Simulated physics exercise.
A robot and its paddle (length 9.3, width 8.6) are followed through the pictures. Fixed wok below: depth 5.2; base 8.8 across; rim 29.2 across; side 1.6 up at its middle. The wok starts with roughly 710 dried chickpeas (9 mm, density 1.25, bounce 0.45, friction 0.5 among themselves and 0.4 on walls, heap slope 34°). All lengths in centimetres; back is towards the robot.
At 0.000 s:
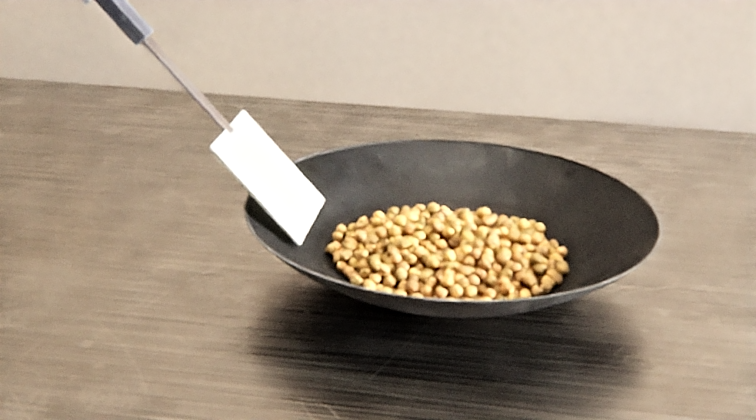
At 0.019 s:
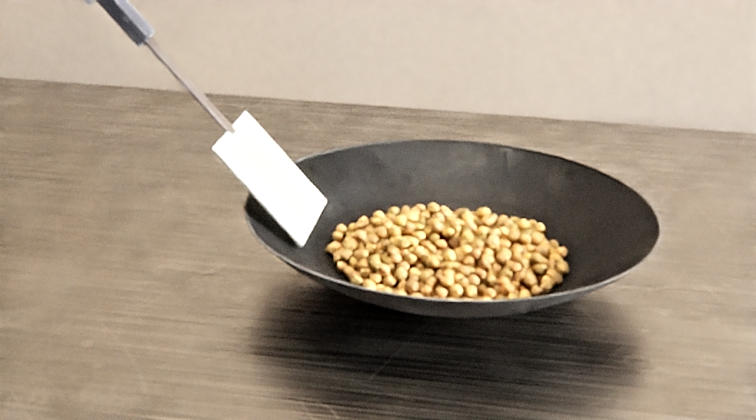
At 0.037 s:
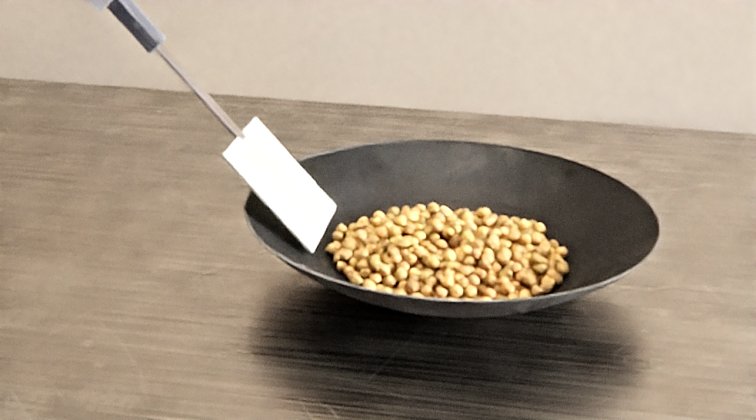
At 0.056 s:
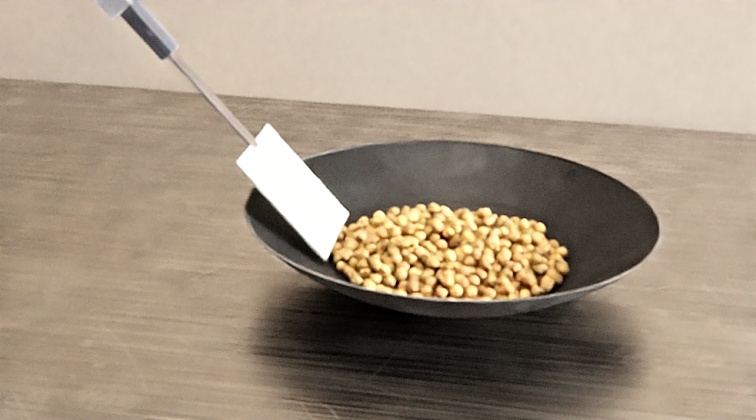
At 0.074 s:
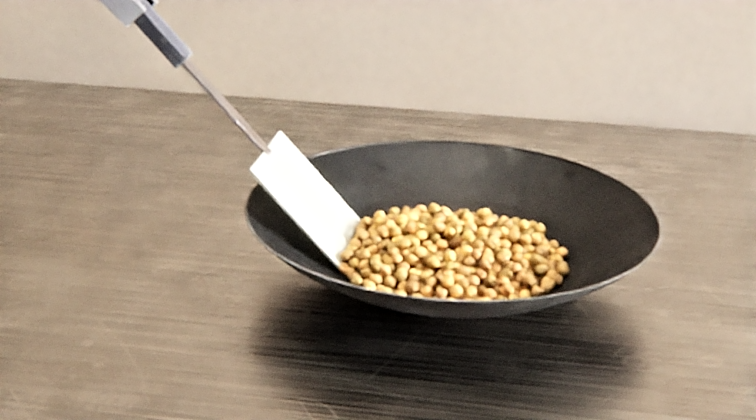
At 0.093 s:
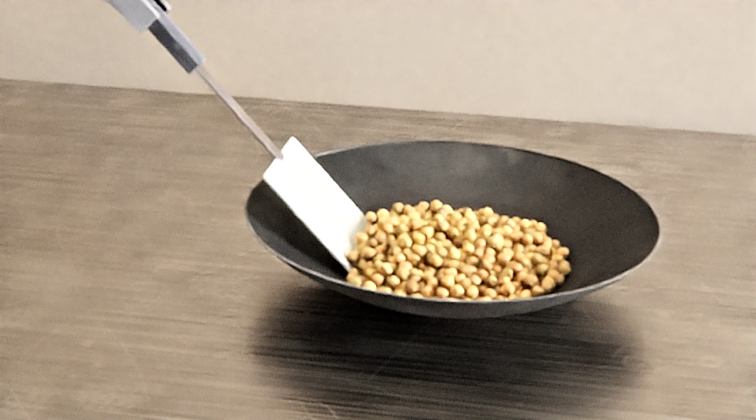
In a dark wok, a white paddle slides down rightward into the chickpeas' left edge.
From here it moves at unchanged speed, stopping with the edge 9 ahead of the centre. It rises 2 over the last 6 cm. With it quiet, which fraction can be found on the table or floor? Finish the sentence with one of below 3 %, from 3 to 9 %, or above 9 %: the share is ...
The share is from 3 to 9 %.
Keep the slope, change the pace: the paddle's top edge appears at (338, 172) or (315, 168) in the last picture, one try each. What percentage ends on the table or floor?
Around 35 per cent, then around 30 per cent.
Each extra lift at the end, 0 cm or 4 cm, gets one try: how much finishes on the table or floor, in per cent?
15 and 5 %.
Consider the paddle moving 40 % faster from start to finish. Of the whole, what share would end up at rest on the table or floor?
Then roughly 20 percent.
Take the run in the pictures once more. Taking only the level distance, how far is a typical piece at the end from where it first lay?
Level distance of around 6 cm.
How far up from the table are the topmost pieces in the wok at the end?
About 6.5 centimetres.
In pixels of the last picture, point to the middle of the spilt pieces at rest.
In the last view, it's around (716, 300).
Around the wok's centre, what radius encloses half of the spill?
Estimate: Near 20 cm.
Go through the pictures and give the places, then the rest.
In the first frame, the paddle top edge at (227, 128), sloping 47°; upper third of the load around (448, 244), from x 330 to 565, top at y 210; 709 in the wok.
In the second frame, the paddle top edge at (229, 129), sloping 47°; upper third of the load around (448, 244), from x 330 to 565, top at y 210.
In the third frame, the paddle top edge at (239, 135), sloping 47°; upper third of the load around (448, 244), from x 330 to 565, top at y 210.
In the fourth frame, the paddle top edge at (252, 143), sloping 47°; upper third of the load around (448, 245), from x 330 to 565, top at y 210.
In the fifth frame, the paddle top edge at (265, 150), sloping 47°; upper third of the load around (447, 245), from x 335 to 565, top at y 210.
In the sixth frame, the paddle top edge at (278, 156), sloping 47°; upper third of the load around (448, 244), from x 335 to 565, top at y 205; 709 in the wok.
After 0.21 s, sloping 47°, highest piece 4 above the table; 709 in the wok.
After 0.32 s, sloping 47°, highest piece 6 above the table; 709 in the wok.
After 0.58 s, sloping 47°, highest piece 7 above the table; 670 in the wok, 33 on the table or floor, 6 on the blade or in flight.
After 1.63 s, sloping 47°, highest piece 6 above the table; 668 in the wok, 41 on the table or floor.
In the end, 668 in the wok, 41 on the table or floor. That is 6 % on the table or floor.
